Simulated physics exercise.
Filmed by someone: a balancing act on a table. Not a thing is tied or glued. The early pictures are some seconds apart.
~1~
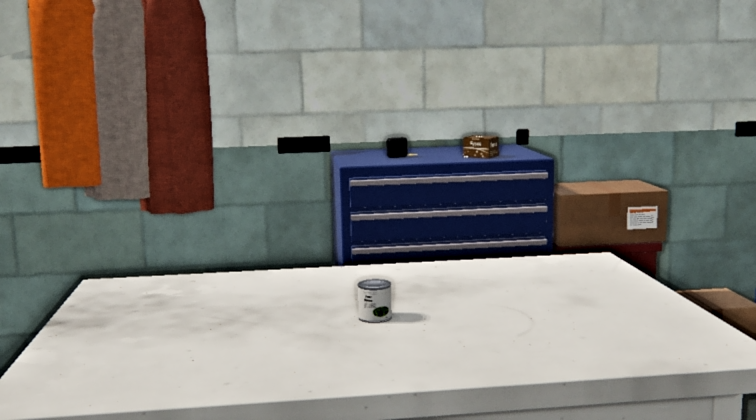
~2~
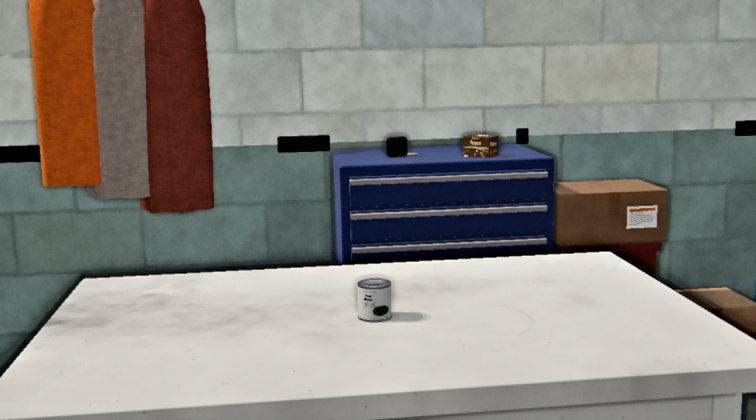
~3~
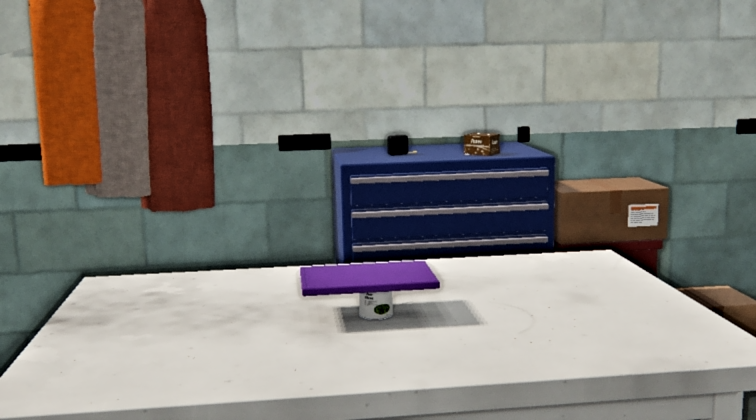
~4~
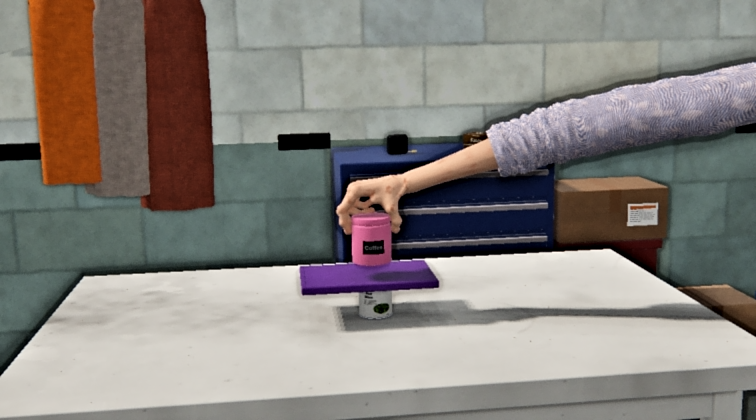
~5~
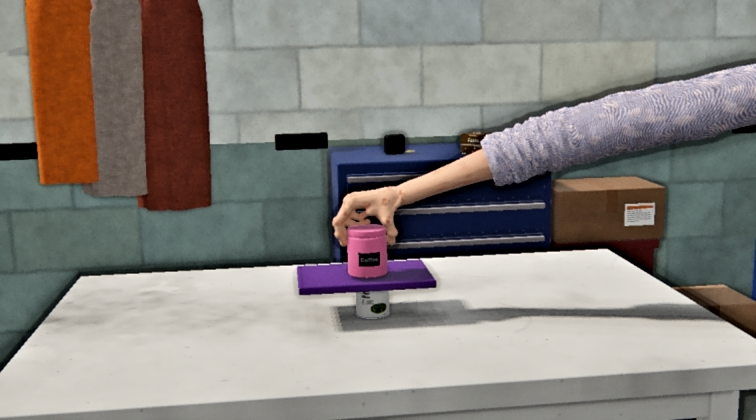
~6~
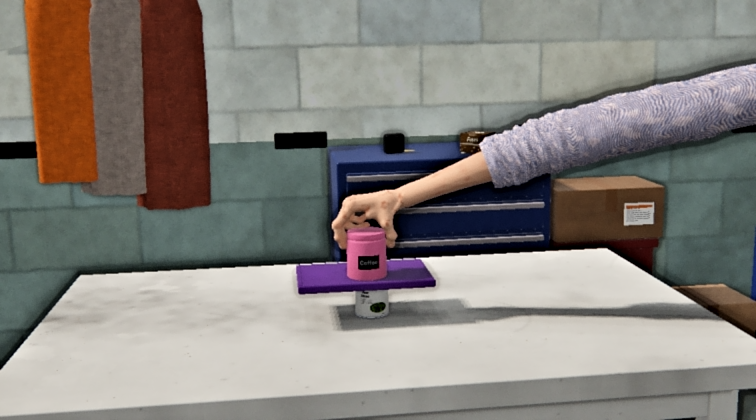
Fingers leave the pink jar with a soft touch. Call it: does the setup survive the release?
It survives.
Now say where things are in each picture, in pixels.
The last thing is not in view yet; white tin (375, 301), in the first picture.
The last thing is not in view yet; white tin (375, 300), in the second picture.
The last thing is not in view yet; white tin (376, 298), in the third picture.
On its way; pink jar (372, 239); white tin (375, 298), in the fourth picture.
On its way; pink jar (367, 250); white tin (373, 298), in the fifth picture.
Set down, still held; pink jar (367, 253); white tin (372, 297), in the sixth picture.
Then, 0.50 s later than the last frame, all is still.
Then, 1.30 s later than the last frame, pink jar resting near (367, 254).
When it is over, all 3 as before. End places, in pixels of the last picture, pink jar near (367, 254). The stack stays up.
